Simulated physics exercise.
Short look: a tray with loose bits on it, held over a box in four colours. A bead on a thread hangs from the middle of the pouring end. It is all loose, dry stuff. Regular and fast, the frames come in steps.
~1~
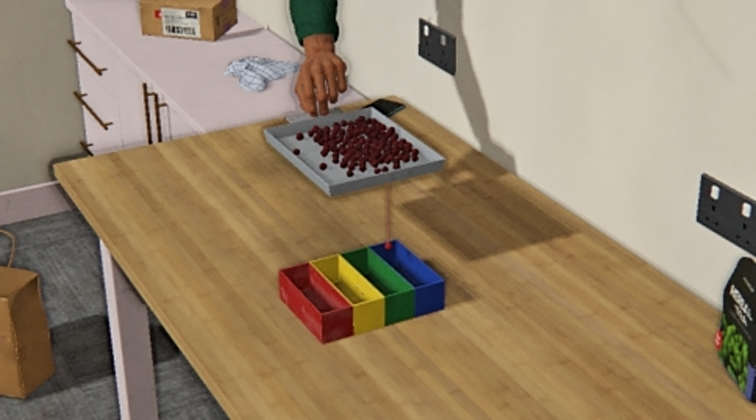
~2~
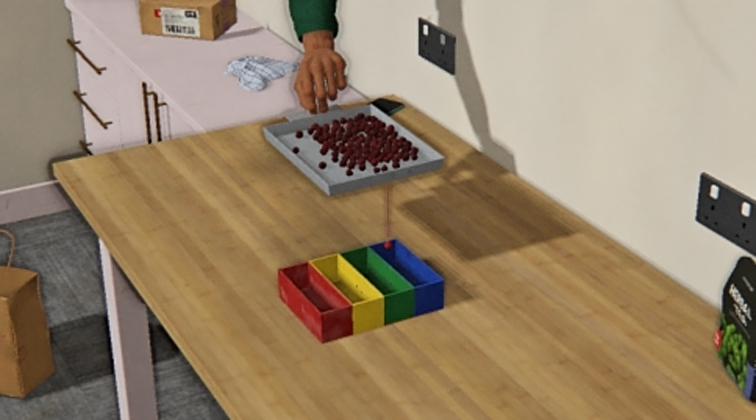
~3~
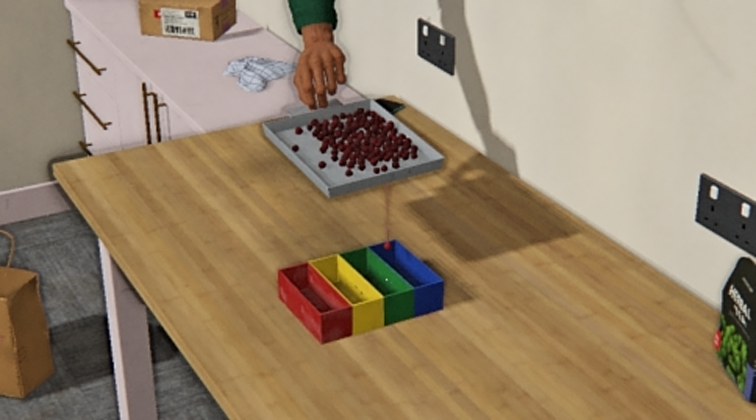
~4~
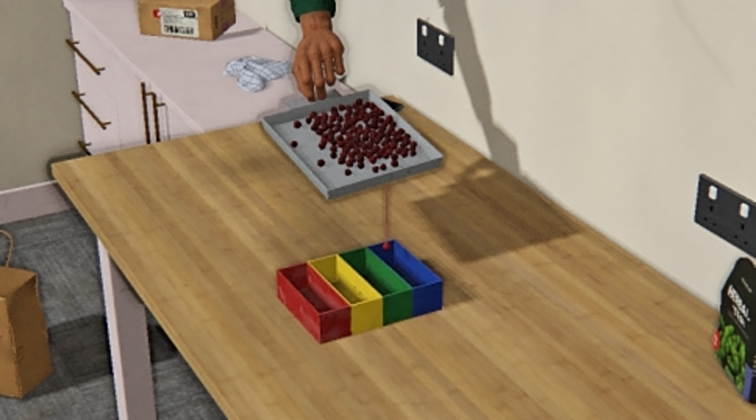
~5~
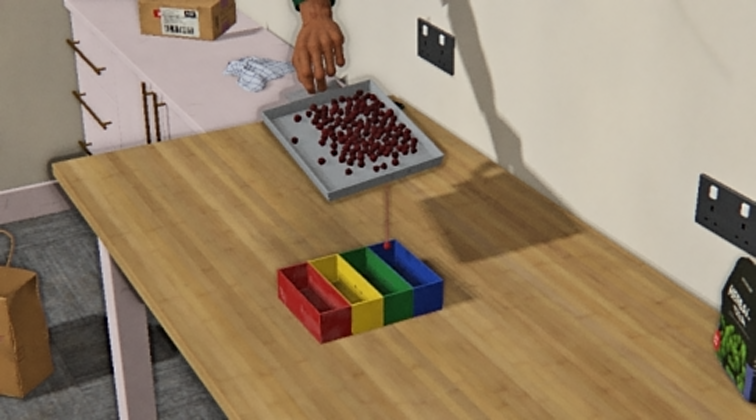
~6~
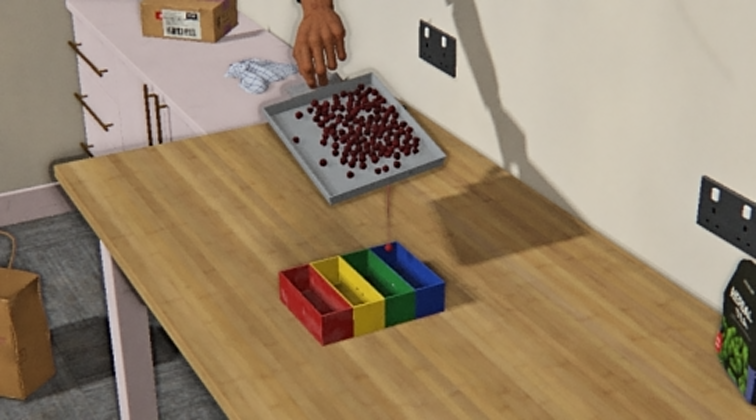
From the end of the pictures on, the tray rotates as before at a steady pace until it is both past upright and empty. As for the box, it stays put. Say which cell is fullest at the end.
The yellow cell is fullest at the end.
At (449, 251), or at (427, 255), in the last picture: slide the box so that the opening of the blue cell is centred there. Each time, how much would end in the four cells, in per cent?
Result: 60 % and 90 %.
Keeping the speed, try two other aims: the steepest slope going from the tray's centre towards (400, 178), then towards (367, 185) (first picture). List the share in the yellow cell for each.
Respectively close to 0 and 30 in a hundred.
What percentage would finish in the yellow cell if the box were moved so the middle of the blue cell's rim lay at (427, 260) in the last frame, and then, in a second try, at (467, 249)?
You'd end up with around 40 per cent and then around 0 per cent.
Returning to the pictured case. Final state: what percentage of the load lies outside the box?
That comes to some 0 per cent.
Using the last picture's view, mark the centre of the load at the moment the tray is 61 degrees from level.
(358, 160).
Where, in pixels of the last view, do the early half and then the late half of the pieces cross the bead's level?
It passes near (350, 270) first and then near (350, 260).
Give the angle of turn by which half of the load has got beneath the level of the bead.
Angle: Close to 105°.
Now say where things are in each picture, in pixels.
Corners of the pouring end at (330, 184) and (442, 158), level; middle of the load at (368, 144), dried cherries; bead on its thread at (389, 246); red cell at (337, 322); yellow cell at (369, 313); green cell at (399, 305); blue cell at (429, 296), in the first picture.
Corners of the pouring end at (330, 184) and (441, 157), level; middle of the load at (368, 143), in the second picture.
Corners of the pouring end at (329, 186) and (441, 157), tipped barely, lowest at the left corner; middle of the load at (367, 140), in the third picture.
Corners of the pouring end at (328, 188) and (440, 156), tipped a little, lowest at the left corner; middle of the load at (366, 135), in the fourth picture.
Corners of the pouring end at (329, 191) and (441, 154), tipped a little, lowest at the left corner; middle of the load at (367, 130), in the fifth picture.
Corners of the pouring end at (331, 195) and (442, 155), tipped clearly, lowest at the left corner; middle of the load at (368, 128); red cell at (337, 324); yellow cell at (369, 315); green cell at (400, 306); blue cell at (430, 298), in the sixth picture.
Soon, tray tipped steeply; nearly all on the tray; a stray few falling or outside the box.
A while on, tray tipped past a quarter turn; about a third on the tray; a small part in the yellow cell; a small part in the green cell; a stray few in the red cell; a stray few in the blue cell; about a third falling or outside the box.
Towards the end, tray tipped past a quarter turn; about half in the yellow cell; about a quarter in the green cell; a small part in the red cell; a small part in the blue cell.
Finally, tray tipped past a quarter turn; about half in the yellow cell; about a quarter in the green cell; a small part in the red cell; a small part in the blue cell.
